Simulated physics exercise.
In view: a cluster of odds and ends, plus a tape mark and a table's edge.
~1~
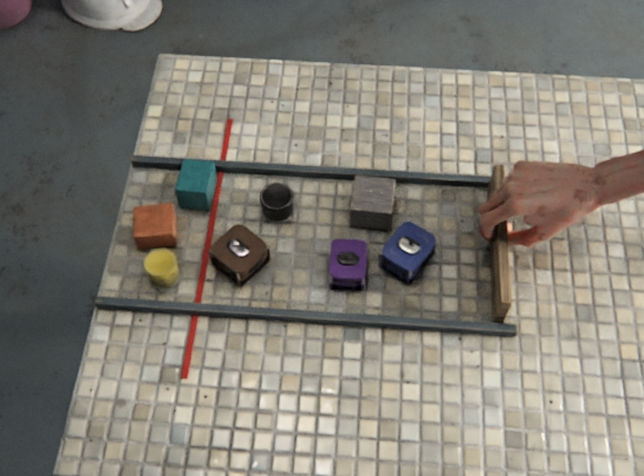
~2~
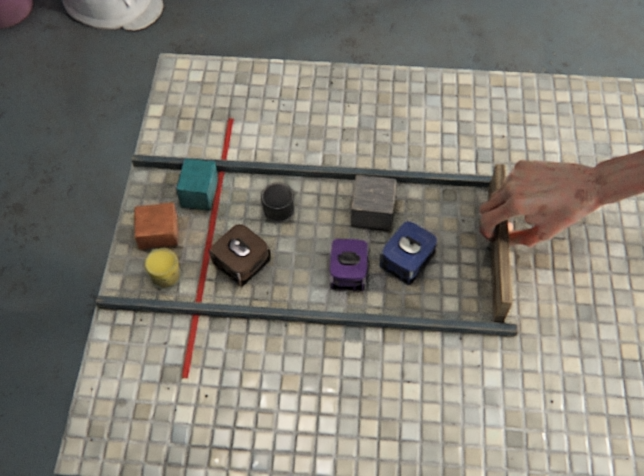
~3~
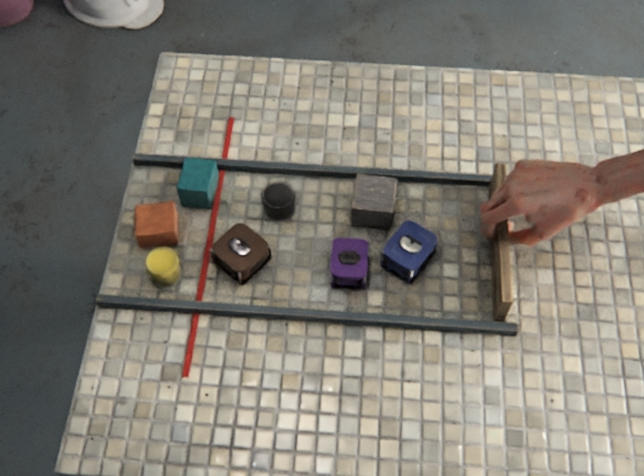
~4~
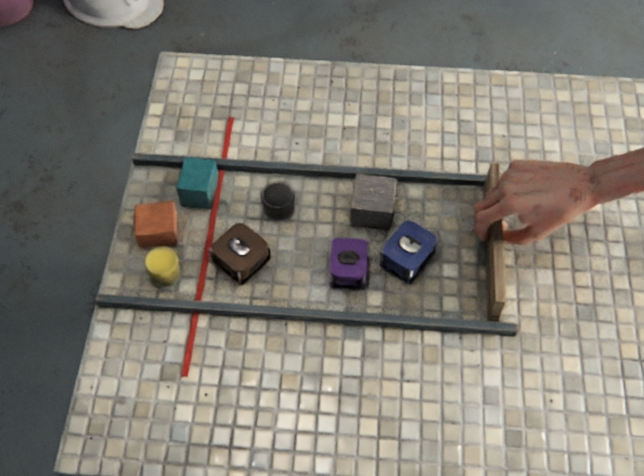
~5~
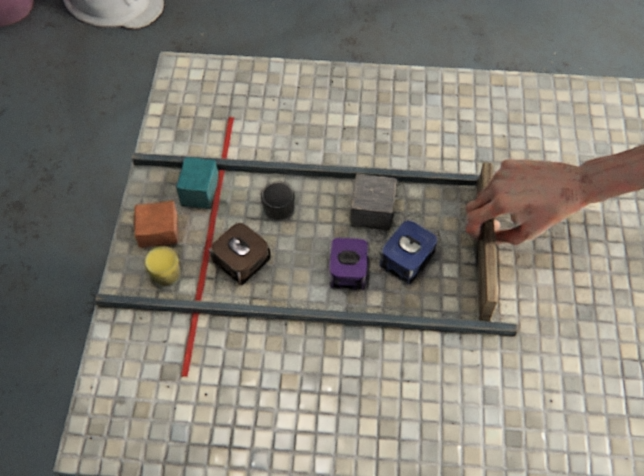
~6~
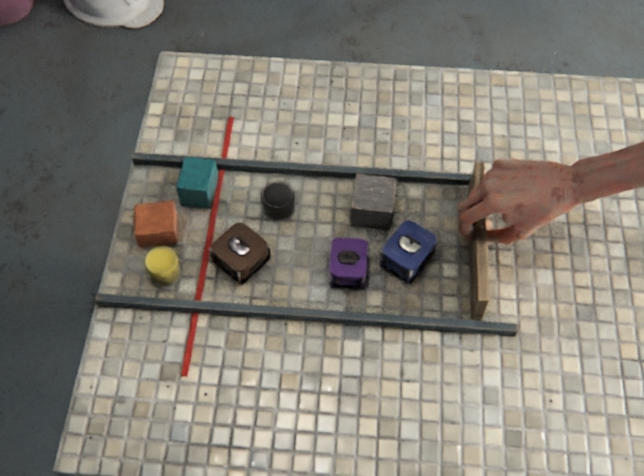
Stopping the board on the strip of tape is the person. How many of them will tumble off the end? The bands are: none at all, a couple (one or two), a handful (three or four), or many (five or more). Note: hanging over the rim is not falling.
Under three but some drop.
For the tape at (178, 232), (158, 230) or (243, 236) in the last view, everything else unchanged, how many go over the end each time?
In order: 3, 6 and 0.
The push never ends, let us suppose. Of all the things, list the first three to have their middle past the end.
Those would be the orange block, the brown case and the yellow pot, in that order.
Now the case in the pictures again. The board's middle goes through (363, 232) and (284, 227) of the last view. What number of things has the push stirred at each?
The number moved is 3 and then 7.
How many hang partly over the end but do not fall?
That adds up to 2.
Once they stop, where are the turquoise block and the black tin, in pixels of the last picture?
You'll find the turquoise block at roughly (154, 175) and the black tin at roughly (156, 204).
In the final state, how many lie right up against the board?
Result: 2 in all.
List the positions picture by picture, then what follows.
Orange block (155, 226); yellow pot (163, 269); turquoise block (197, 185); board (499, 242); tape (210, 236), in the first frame.
Yellow pot (164, 269); black tin (278, 203), in the second frame.
Turquoise block (198, 183); purple case (349, 264), in the third frame.
Orange block (156, 224); board (494, 241), in the fourth frame.
Yellow pot (163, 268); brown case (241, 253), in the fifth frame.
Orange block (156, 224); yellow pot (163, 267); turquoise block (198, 182); board (478, 240); tape (210, 234), in the sixth frame.
Soon after, none off yet; orange block at rest near (156, 224); yellow pot at rest near (163, 267); turquoise block at rest near (198, 182).
After that, none off yet; orange block at rest near (153, 223); yellow pot displaced a little near (151, 272); turquoise block at rest near (198, 182).
In the end, the number that fall off is one or two; gone, orange block.
